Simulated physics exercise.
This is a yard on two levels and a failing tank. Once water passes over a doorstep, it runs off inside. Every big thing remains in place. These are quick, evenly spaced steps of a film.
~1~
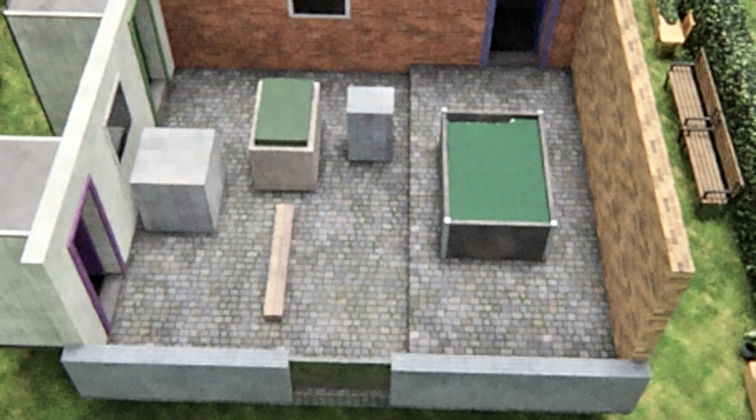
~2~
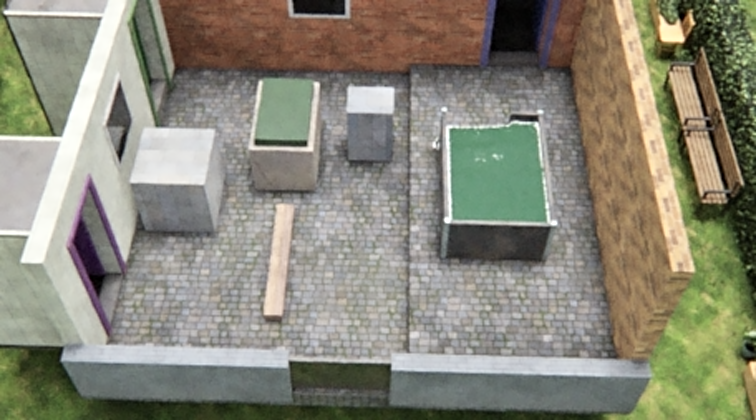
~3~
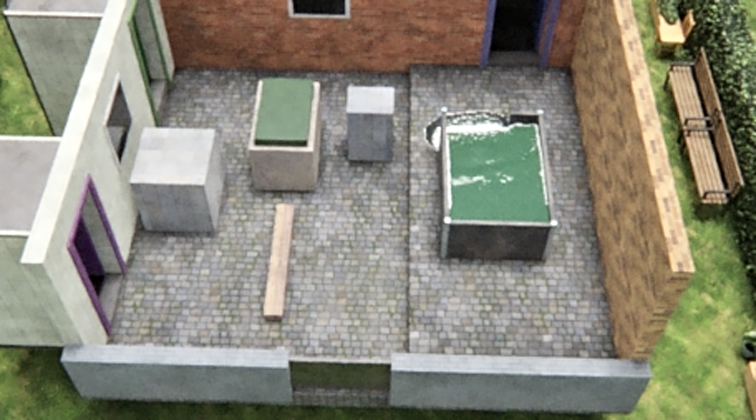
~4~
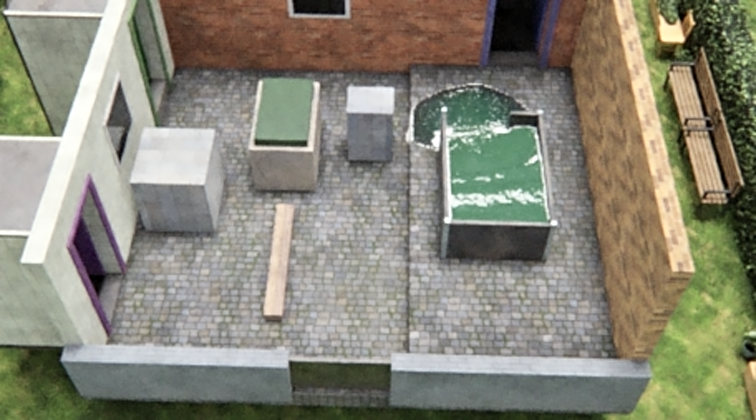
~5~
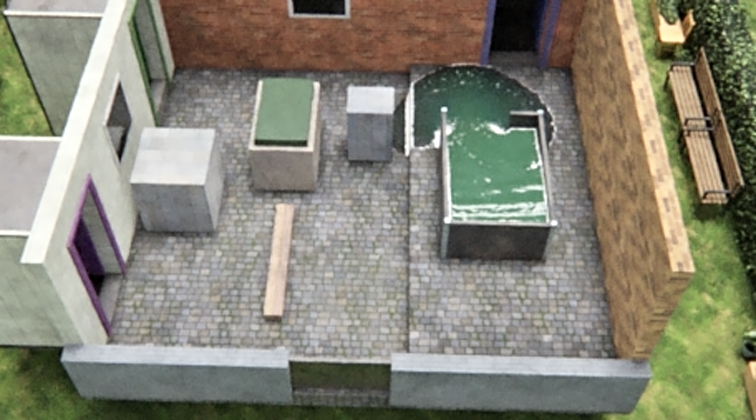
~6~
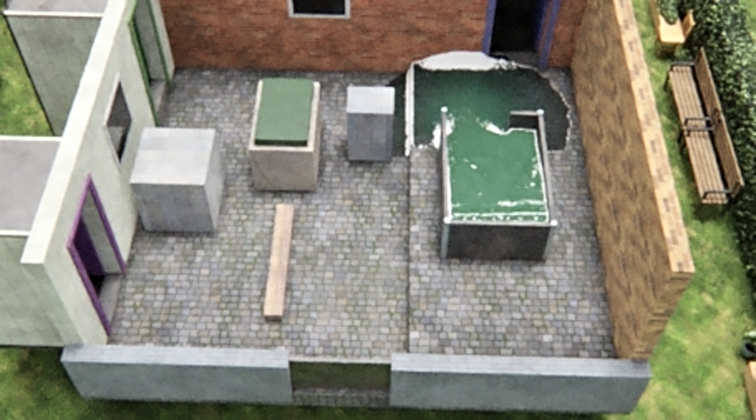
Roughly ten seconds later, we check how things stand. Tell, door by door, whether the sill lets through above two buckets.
Door by door: The purple door does not; the green door does not; the blue door does.
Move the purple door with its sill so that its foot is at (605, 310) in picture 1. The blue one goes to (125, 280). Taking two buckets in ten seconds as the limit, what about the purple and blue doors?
Purple: Below; blue: Below.
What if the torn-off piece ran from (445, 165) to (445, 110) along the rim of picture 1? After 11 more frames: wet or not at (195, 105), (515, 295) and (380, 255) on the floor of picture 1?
Sequence of results: Missed by the flood, missed by the flood, missed by the flood.
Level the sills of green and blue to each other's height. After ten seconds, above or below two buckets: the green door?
In short: The green door exceeds the limit.
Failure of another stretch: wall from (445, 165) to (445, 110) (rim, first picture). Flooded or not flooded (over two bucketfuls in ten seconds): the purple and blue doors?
Purple door: Exceeds it; blue door: Falls short.
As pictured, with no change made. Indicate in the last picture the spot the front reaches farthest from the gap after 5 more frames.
My pick would be pixel (297, 77).
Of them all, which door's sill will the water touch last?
The purple one.
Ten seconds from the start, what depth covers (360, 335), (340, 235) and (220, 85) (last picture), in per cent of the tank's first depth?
Taking the places in turn, I get roughly 4, 6 and 16 percent.
A moment on, water covers 20 % of the floor; the purple door not reached, the green door not reached, the blue door over two buckets in.
Next, water covers 25 % of the floor; the purple door not reached, the green door not reached, the blue door far over two buckets in.
Then, water covers 40 % of the floor; the purple door not reached, the green door wet at the sill, nothing in, the blue door far over two buckets in.
Later, water covers 60 % of the floor; the purple door wet at the sill, nothing in, the green door wet at the sill, nothing in, the blue door far over two buckets in.
In the end, water covers 85 % of the floor; the purple door wet at the sill, nothing in, the green door wet at the sill, nothing in, the blue door far over two buckets in.
